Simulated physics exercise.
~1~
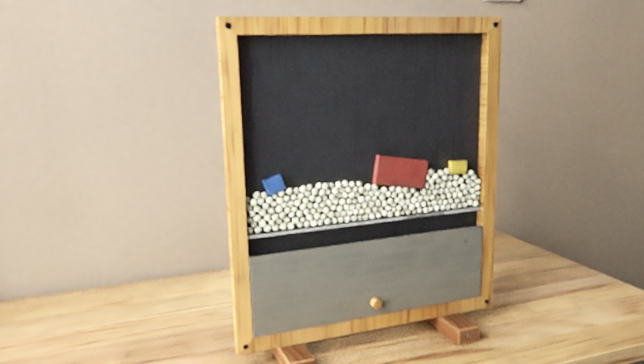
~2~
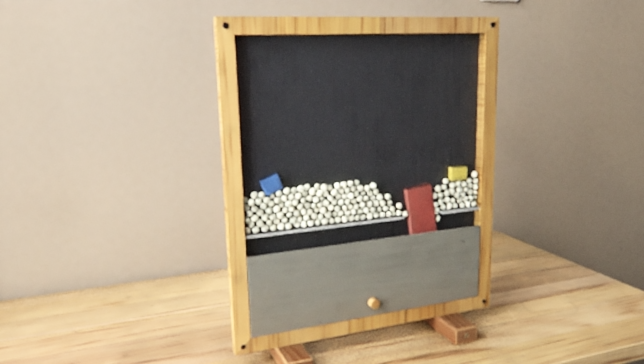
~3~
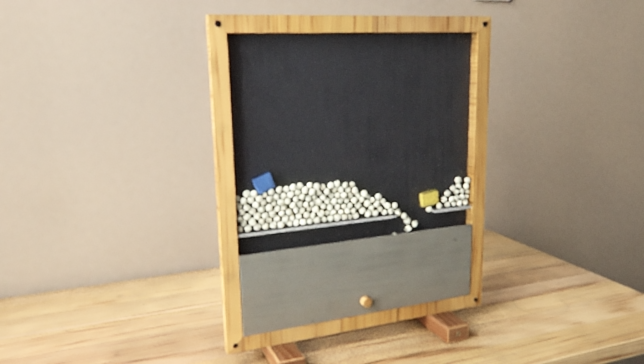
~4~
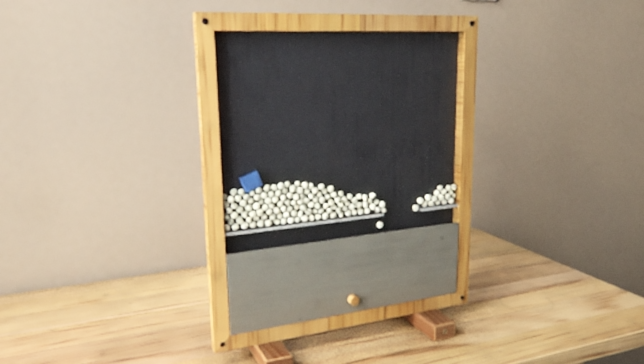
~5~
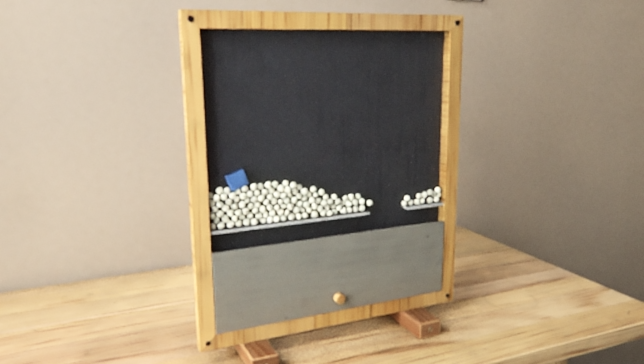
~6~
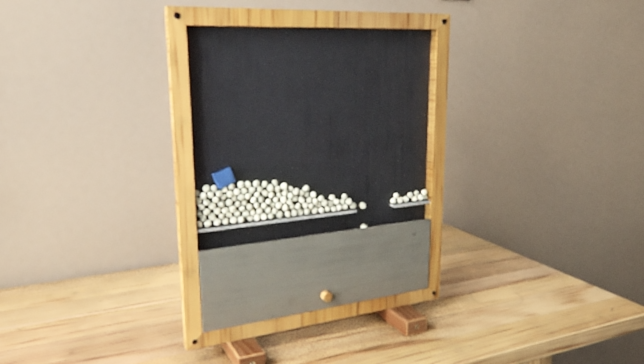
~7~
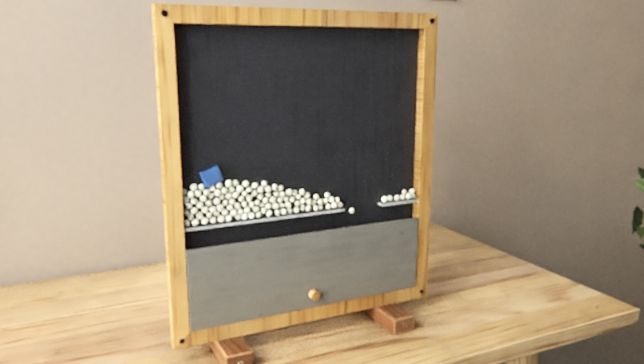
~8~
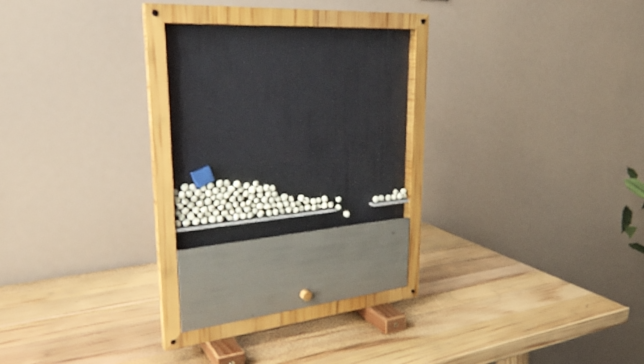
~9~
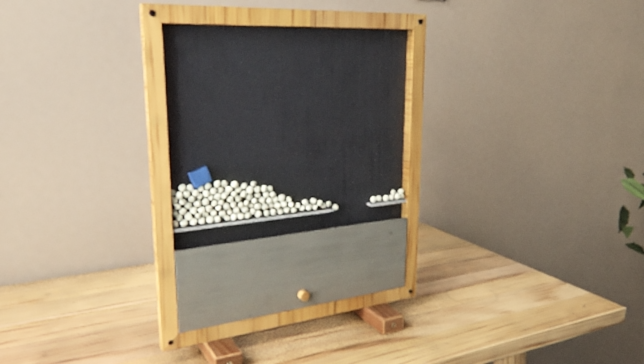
White beads draining through a gap in a wooden-framed case, red then yellow blocks dropping out, blue block staying on the heap.
